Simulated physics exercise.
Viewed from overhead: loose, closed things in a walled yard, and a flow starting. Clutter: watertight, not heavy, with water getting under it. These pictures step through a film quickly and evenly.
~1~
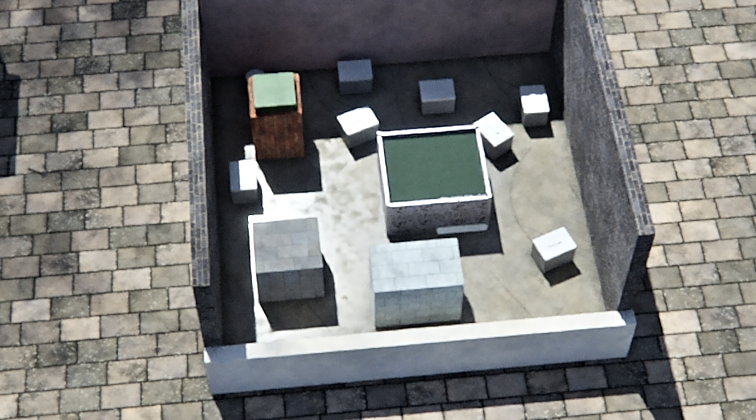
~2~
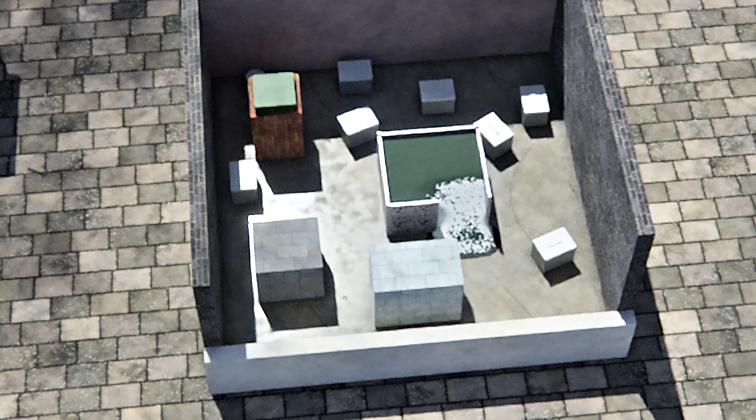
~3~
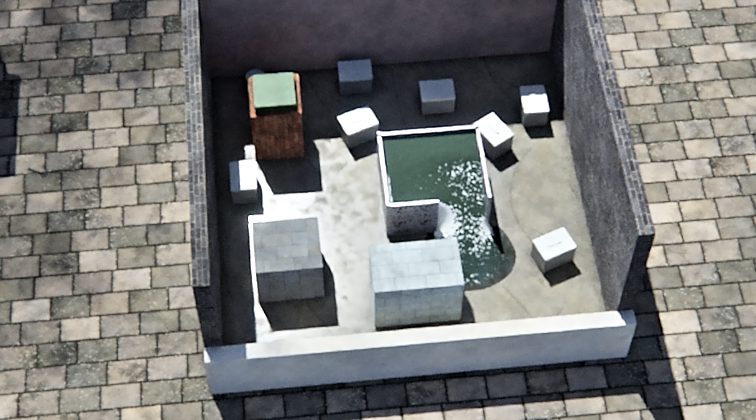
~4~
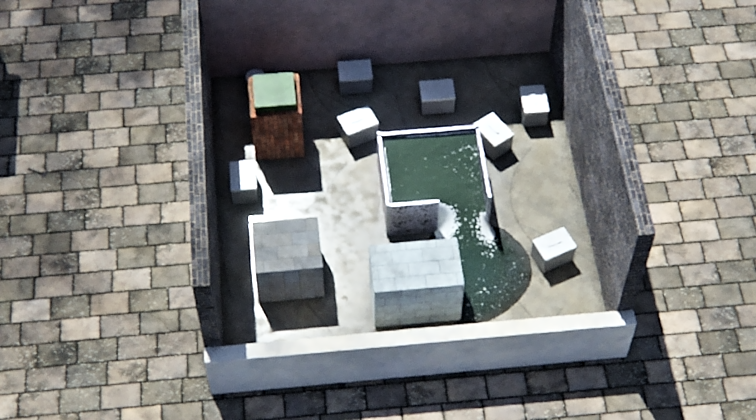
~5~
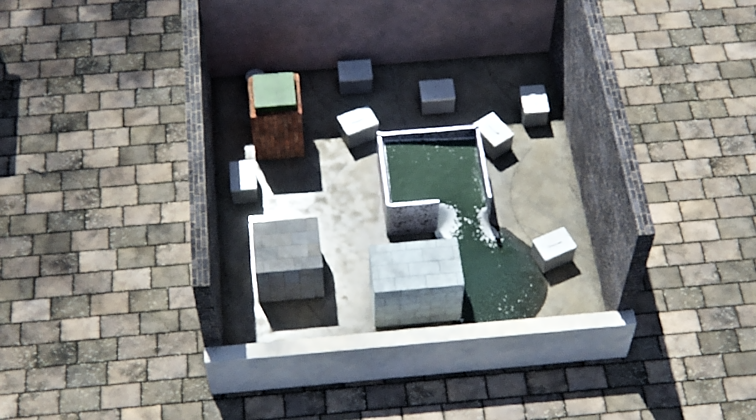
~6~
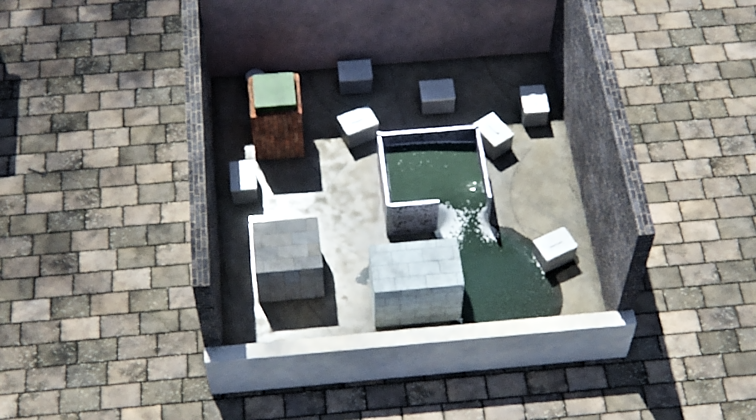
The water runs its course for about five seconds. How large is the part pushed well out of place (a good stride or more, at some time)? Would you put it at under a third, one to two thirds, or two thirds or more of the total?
The part that gets shoved well aside lies in the middle band.
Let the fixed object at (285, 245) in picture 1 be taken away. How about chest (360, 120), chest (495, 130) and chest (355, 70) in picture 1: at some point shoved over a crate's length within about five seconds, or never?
Following the order you gave: Moved little if at all, got moved a good way, moved little if at all.
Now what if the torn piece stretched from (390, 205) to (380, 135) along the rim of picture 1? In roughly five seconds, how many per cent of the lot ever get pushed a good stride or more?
Near 60 in a hundred.
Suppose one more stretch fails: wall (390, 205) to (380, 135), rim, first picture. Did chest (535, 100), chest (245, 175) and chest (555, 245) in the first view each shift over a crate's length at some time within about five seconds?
Taking them in order, less than that, displaced that much, less than that.
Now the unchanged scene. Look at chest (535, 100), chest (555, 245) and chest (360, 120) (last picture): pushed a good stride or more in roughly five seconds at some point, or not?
In turn: Moved that far, pushed that far, under that.
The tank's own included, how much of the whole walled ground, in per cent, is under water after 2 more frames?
My figure is about 25 percent.
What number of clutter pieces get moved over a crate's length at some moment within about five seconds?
The answer is 4.
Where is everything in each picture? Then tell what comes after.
In the first picture, a chest at (555, 243) rests on the ground; a chest at (358, 120), on the bottom; 0 of 8 have shifted.
In the second picture, a chest at (555, 243) rests on the ground; a chest at (358, 120), on the bottom; 0 of 8 have shifted.
In the third picture, a chest at (555, 243), on the bottom; a chest at (358, 120), on the bottom; 0 of 8 have shifted.
In the fourth picture, a chest at (555, 243), on the bottom; a chest at (358, 120), on the bottom; 0 of 8 have shifted.
In the fifth picture, a chest at (555, 243), on the bottom; a chest at (358, 120) rests on the ground; 0 of 8 have shifted.
In the sixth picture, a chest at (555, 243), on the bottom; a chest at (358, 120) rests on the ground; 0 of 8 have shifted.
A moment on, 0 of 8 are well off their spots; 0 afloat.
Next, 0 of 8 are well off their spots; 1 afloat.
Later, 2 of 8 are well off their spots; 1 afloat.
In the end, 4 of 8 are well off their spots, and 4 have been at some point; 4 afloat.
